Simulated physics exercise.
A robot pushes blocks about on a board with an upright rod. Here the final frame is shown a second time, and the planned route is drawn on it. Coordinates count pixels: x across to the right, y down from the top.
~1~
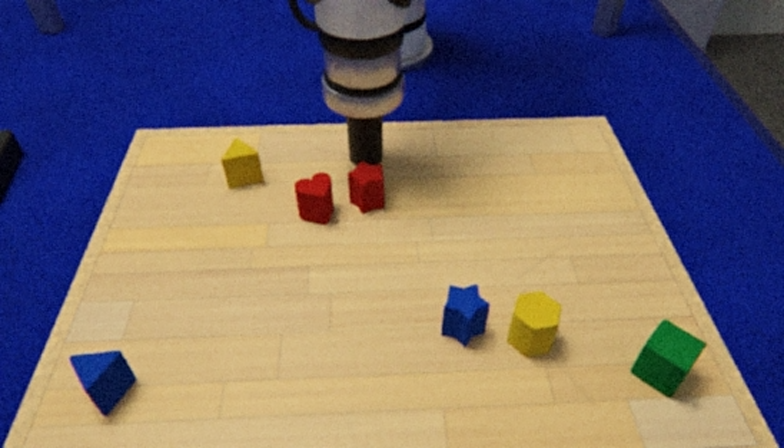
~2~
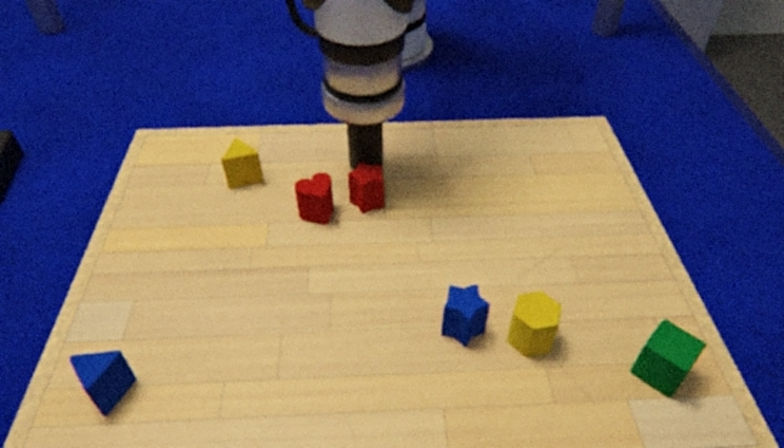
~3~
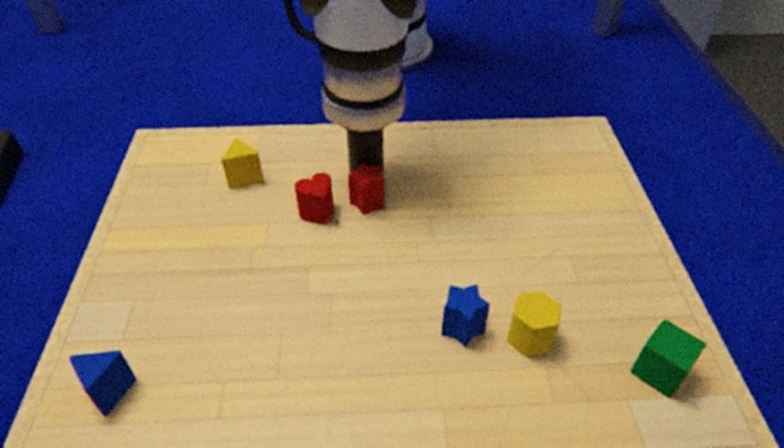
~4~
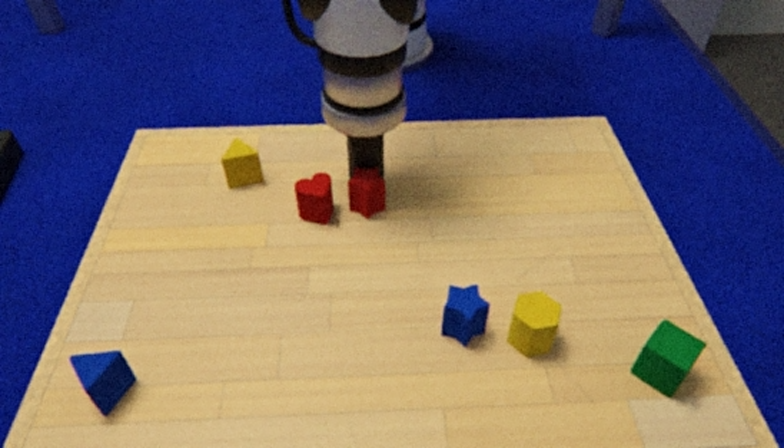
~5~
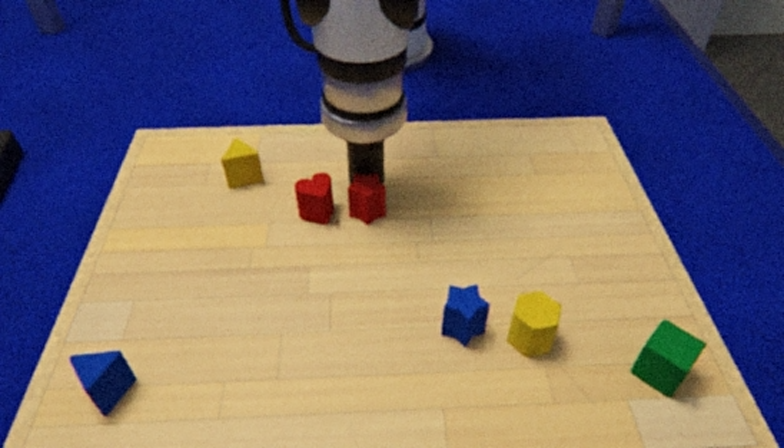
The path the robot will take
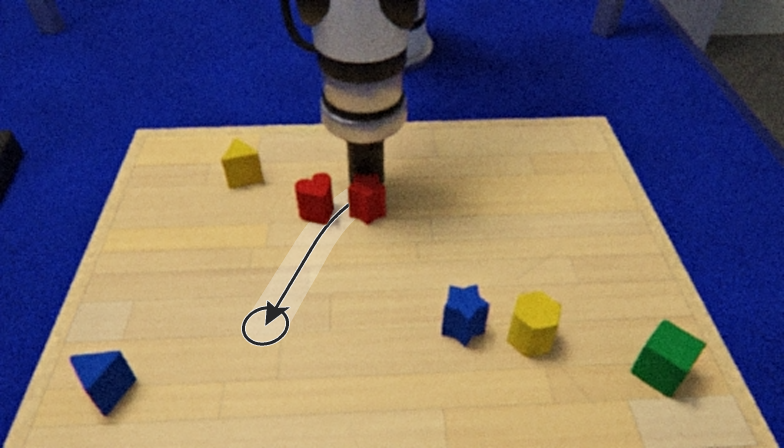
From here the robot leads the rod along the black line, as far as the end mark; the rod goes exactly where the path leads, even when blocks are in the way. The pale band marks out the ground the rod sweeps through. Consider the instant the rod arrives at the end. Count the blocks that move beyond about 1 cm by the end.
Moved: 2.
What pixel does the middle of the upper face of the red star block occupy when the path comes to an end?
It ends at (361, 201).
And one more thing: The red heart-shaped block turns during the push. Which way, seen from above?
The twist is clockwise.
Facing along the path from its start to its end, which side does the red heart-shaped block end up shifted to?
It shifts rightward.
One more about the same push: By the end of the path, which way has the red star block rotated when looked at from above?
In a top view, it turns counterclockwise.
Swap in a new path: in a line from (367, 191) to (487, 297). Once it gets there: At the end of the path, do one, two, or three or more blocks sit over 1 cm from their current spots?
I count one.
The line goes from (367, 191) through (312, 247) to (266, 325).
On the path given first. One third of the way, rod (326, 215); red heart-shaped block (286, 196), turned 25° clockwise; red star block (361, 201), turned 65° anticlockwise.
Two thirds of the way, rod (296, 261); red heart-shaped block (282, 197), turned 35° clockwise; red star block (361, 201), turned 65° anticlockwise.
At the end, rod (263, 315); red heart-shaped block (282, 197), turned 35° clockwise; red star block (361, 201), turned 65° anticlockwise.
